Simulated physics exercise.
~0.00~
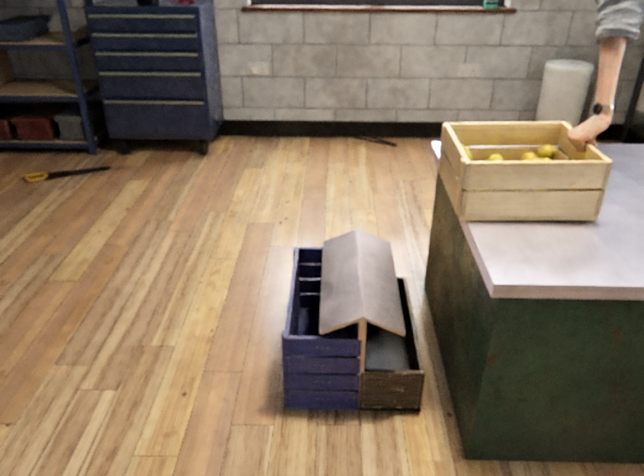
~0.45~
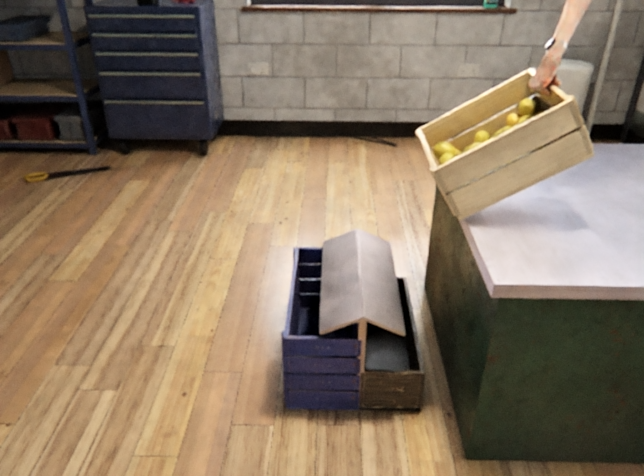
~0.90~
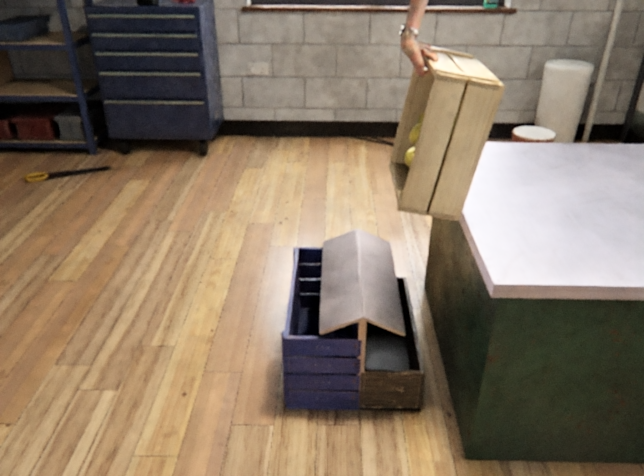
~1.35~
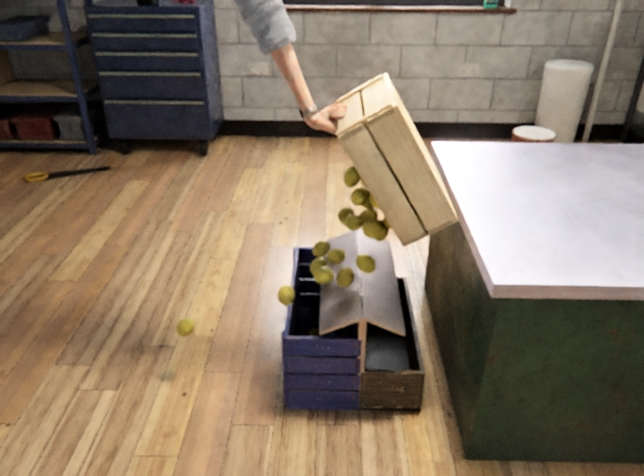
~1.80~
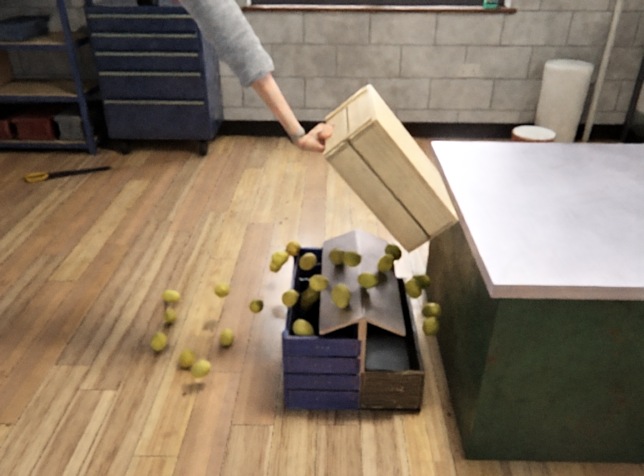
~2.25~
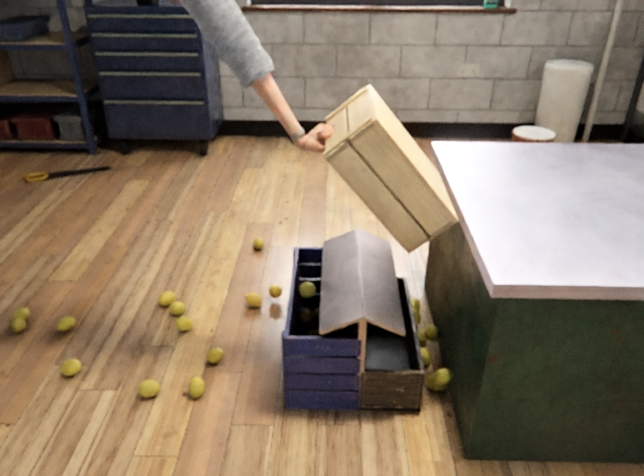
In a workshop, a hand tipping a wooden crate of yellow-green lemons over a roofed blue and black box, many scattering across the floor.
